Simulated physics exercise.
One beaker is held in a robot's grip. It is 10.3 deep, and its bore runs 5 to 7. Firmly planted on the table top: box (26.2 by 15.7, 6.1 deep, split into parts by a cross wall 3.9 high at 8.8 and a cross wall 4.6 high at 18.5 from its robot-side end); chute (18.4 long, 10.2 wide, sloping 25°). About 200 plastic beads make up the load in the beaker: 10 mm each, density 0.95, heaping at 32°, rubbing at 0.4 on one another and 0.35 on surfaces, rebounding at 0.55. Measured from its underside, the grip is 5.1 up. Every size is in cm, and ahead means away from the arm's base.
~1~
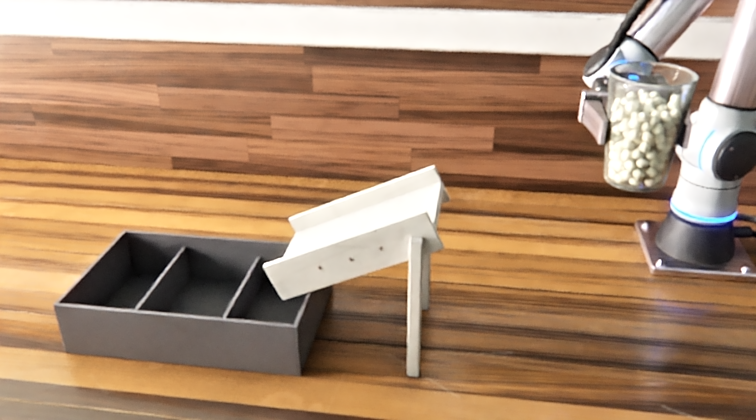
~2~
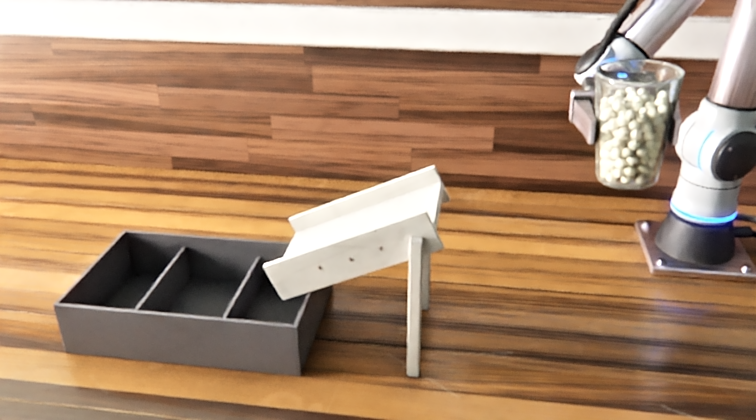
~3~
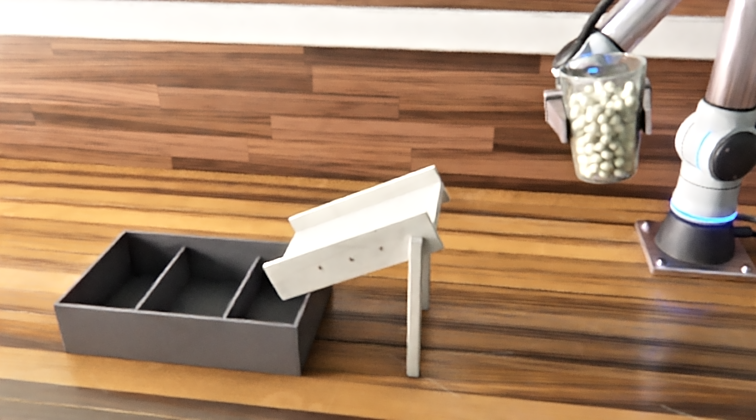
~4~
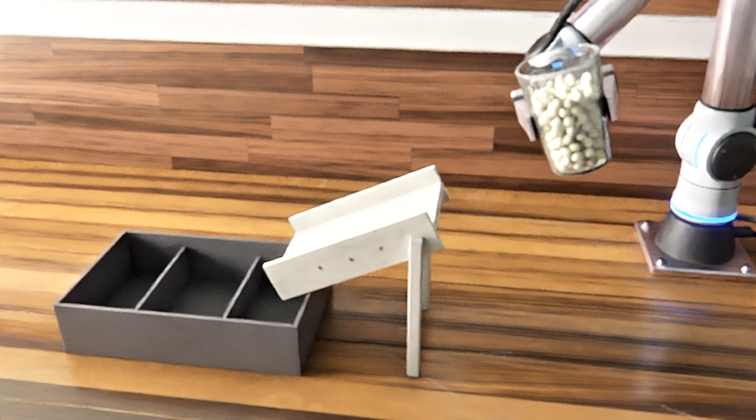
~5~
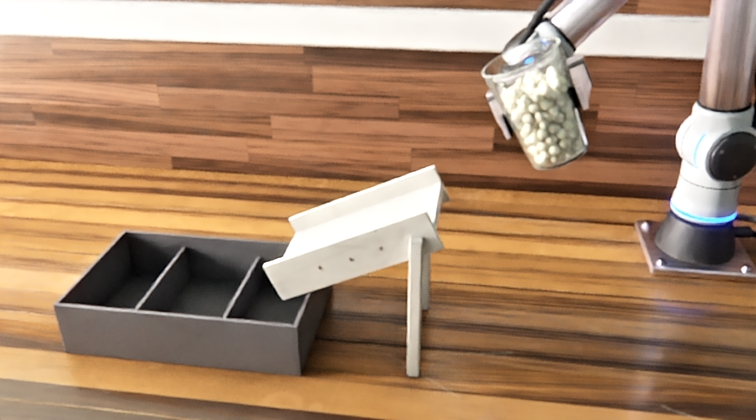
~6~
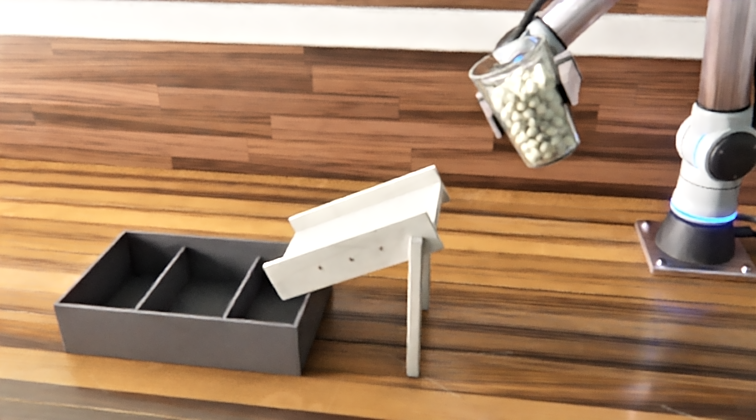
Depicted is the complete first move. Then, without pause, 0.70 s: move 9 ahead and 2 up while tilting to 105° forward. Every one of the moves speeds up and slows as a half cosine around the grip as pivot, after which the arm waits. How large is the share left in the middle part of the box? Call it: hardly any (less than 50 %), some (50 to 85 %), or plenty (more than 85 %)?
I would call it some.
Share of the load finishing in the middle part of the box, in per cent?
Estimate: Roughly 70 %.
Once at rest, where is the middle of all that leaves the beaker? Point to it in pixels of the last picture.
Estimated centre at around (197, 311).
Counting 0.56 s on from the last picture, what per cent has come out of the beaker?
Roughly 0 percent.
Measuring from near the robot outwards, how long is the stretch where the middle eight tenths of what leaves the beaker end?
14 cm.
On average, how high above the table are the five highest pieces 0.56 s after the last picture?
Height: Around 32 cm.
Then, 0.28 s later, tilted 55° forward, highest piece 32 above the table; 198 in the beaker.
Then, 0.56 s later, tilted 98° forward, highest piece 33 above the table; 194 in the beaker, 4 on the chute or in flight.
Then, 0.90 s later, tilted 105° forward, highest piece 30 above the table; 74 in the beaker, 27 in the middle part, 26 in the robot-side part, 71 on the chute or in flight.
Then, 1.95 s later, tilted 105° forward, highest piece 2 above the table; 135 in the middle part, 59 in the robot-side part, 4 in the far-side part.
At rest, 135 in the middle part, 59 in the robot-side part, 4 in the far-side part. That is 68 % in the middle part of the box.
